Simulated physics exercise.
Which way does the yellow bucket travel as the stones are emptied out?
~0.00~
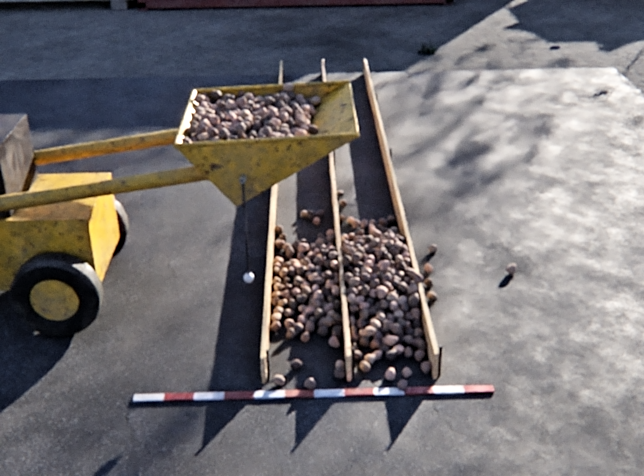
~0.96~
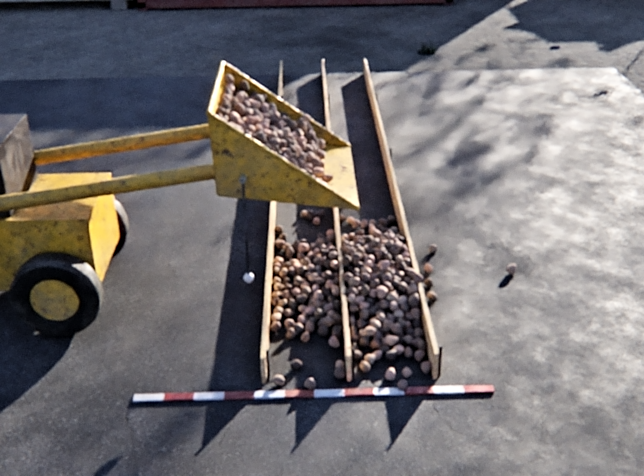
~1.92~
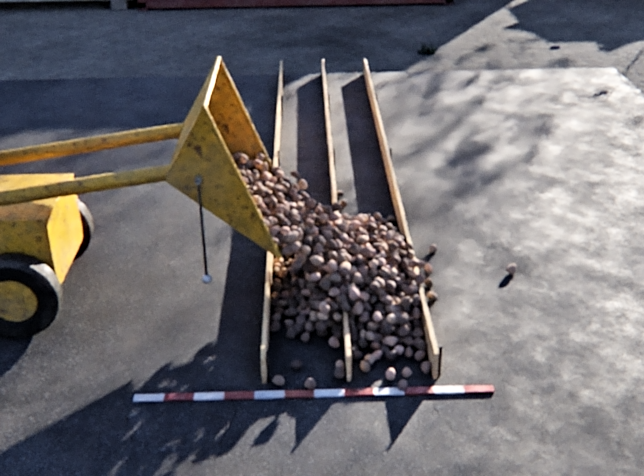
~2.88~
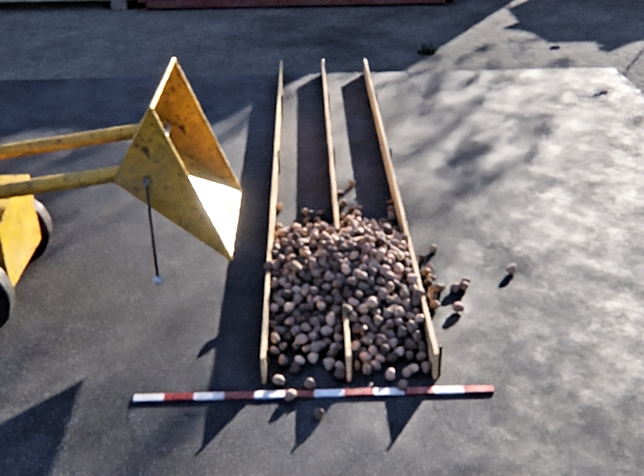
The bucket moves to the left, drawing back from the planks together with the loader.
Yellow loader tipping round stones onto a loose pile between wooden planks, then backing left with its emptied bucket still tilted.
